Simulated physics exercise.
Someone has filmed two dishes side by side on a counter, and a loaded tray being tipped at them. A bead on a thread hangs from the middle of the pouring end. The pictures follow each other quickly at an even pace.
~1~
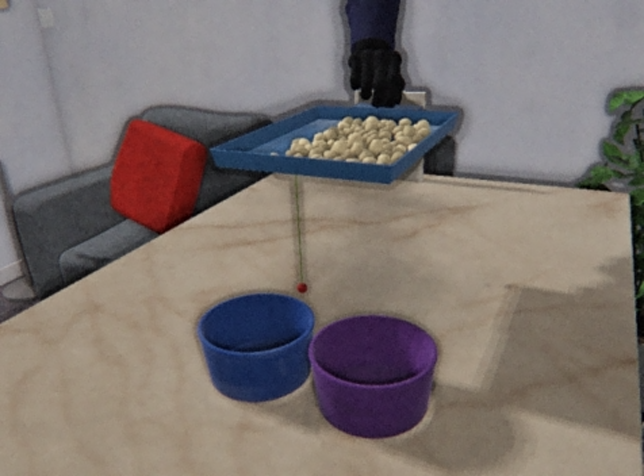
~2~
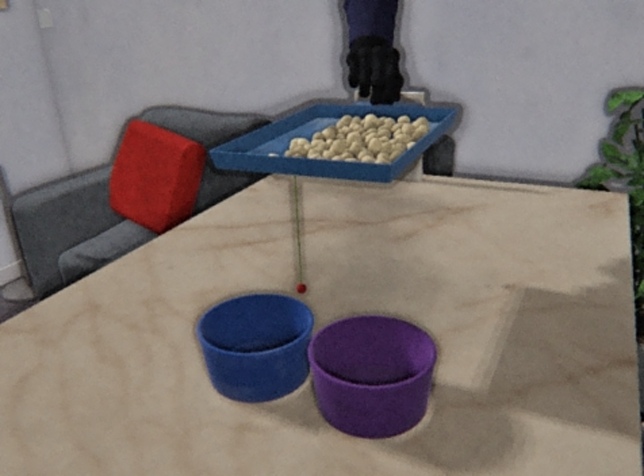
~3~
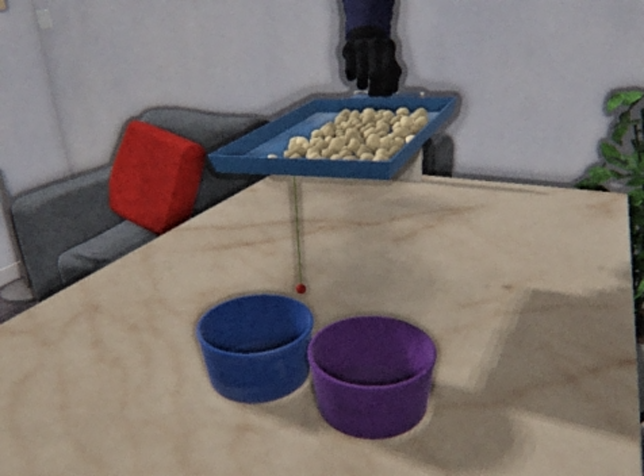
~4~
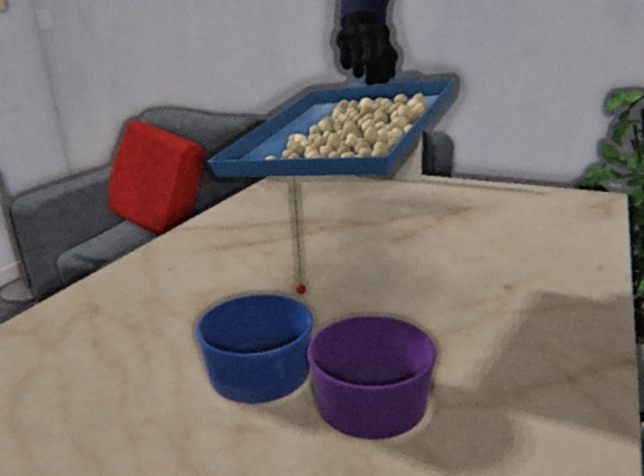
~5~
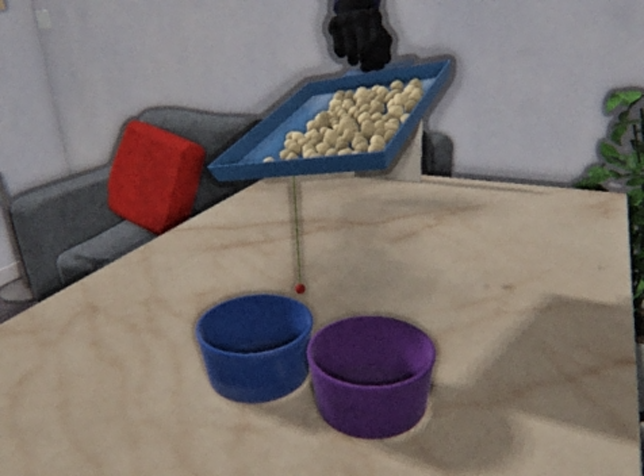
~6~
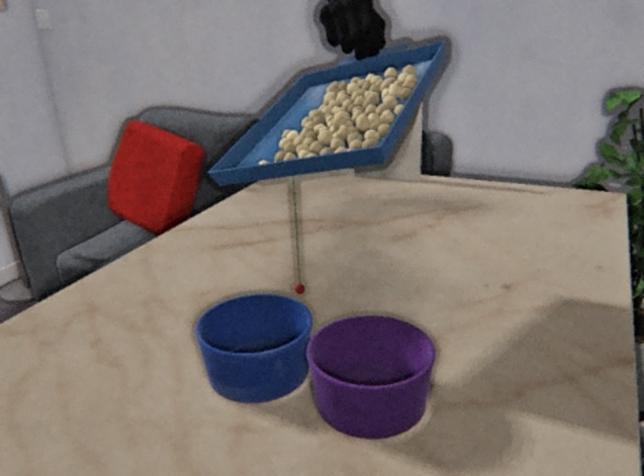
On a pale marbled tabletop, a blue bowl and a purple bowl sit below a blue tray of round, cream-coloured nuts; a dark-gloved hand at its far side gradually tilts the tray, lowering its front left corner slightly.
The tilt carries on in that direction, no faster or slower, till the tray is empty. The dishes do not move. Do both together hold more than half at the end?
Caught overall: Only the smaller part.
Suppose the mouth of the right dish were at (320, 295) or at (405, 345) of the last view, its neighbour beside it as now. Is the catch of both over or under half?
The first try: Above a half. The second: Under half.
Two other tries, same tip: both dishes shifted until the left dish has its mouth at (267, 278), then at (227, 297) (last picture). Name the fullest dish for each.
First the left-hand dish, then the left dish.
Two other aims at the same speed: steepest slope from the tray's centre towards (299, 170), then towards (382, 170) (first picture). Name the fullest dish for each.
One: The left one. Two: The right one.
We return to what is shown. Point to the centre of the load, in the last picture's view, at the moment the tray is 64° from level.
Around (269, 126).
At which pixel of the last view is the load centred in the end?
Roughly at (228, 335).
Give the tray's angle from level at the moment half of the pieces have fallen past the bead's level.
At some 110 degrees.
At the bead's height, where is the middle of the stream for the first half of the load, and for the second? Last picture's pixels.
Around (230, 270) and then (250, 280).
Soon, tray tipped steeply; nearly all on the tray; a stray few in the air.
A while on, tray tipped past a quarter turn; about two thirds on the tray; a small part in the left dish; a small part outside both; about a quarter in the air.
Towards the end, tray tipped past a quarter turn; about a quarter in the left dish; most outside both.
Finally, tray tipped past a quarter turn; none in the right dish; about a quarter in the left dish; most outside both.
